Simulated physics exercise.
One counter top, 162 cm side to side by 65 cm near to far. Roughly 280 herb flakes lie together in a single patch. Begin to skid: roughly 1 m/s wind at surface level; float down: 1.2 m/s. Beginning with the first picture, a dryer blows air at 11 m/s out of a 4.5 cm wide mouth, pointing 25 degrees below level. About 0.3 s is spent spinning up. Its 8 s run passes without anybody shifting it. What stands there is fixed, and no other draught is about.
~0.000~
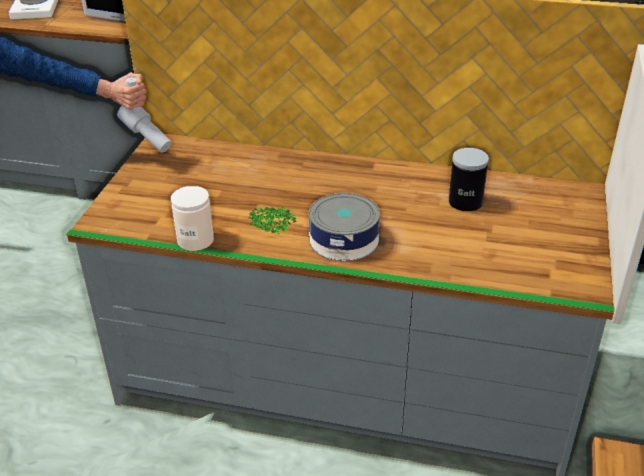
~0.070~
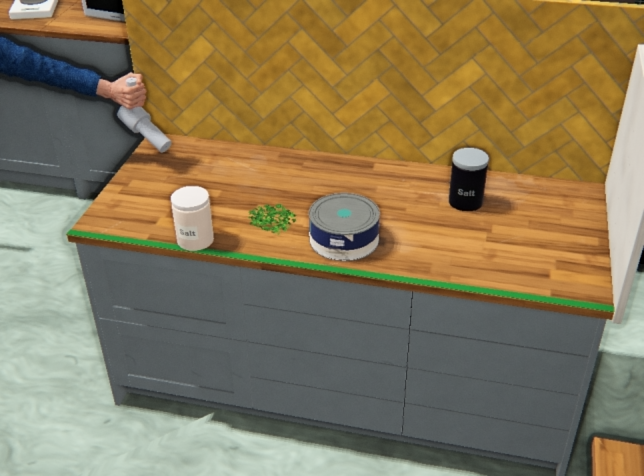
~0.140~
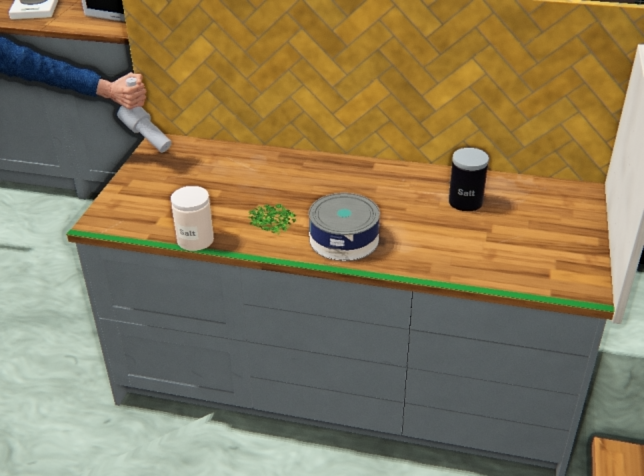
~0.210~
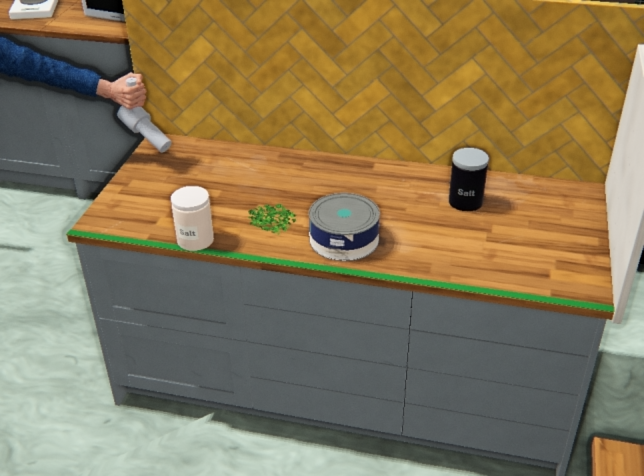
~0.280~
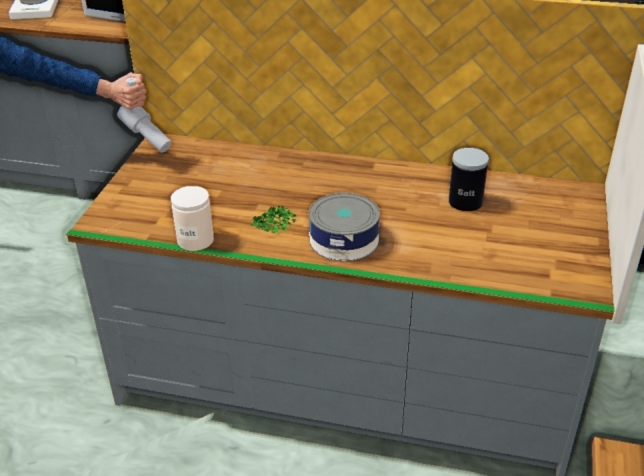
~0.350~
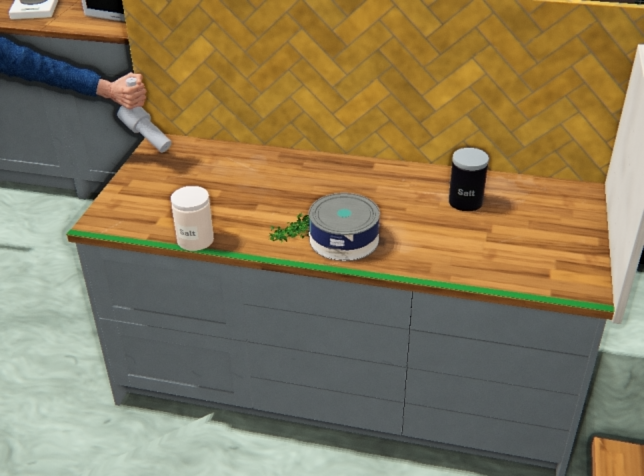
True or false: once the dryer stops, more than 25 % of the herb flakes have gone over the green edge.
True.
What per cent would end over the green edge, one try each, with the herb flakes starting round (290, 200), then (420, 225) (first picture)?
15 %, 15 %.
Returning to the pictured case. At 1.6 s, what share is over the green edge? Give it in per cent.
About 100 %.
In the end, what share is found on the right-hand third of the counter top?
Share at the end: Close to 2 %.
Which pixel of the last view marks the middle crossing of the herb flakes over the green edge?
The middle of the crossings lies near (320, 271) in the last picture.
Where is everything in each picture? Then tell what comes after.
In the first picture, the middle of the herb flakes is near (273, 218), none has stirred yet and the mouth of the dryer is at (166, 147).
In the second picture, the middle of the herb flakes is near (273, 217), none has stirred yet and the green edge is centred on (322, 271).
In the third picture, the middle of the herb flakes is near (273, 217), none has stirred yet, the top of a large tin is at (344, 213) and the top of a jar is at (190, 196).
In the fourth picture, the middle of the herb flakes is near (273, 217) and none has stirred yet.
In the fifth picture, the middle of the herb flakes is near (272, 219), the farthest in sight from the dryer is at (279, 234) and about 10 % have left their places.
In the sixth picture, the middle of the herb flakes is near (294, 231), the farthest in sight from the dryer is at (303, 238) and about 95 % have left their places.
After 1.6 s, 98 % are over the green edge; 98 % have settled or left.
After 2.6 s, 98 % are over the green edge; 98 % have settled or left.
After 4.4 s, 98 % are over the green edge; 99 % have settled or left.
After 8.0 s, at the end, 98 % are over the green edge.
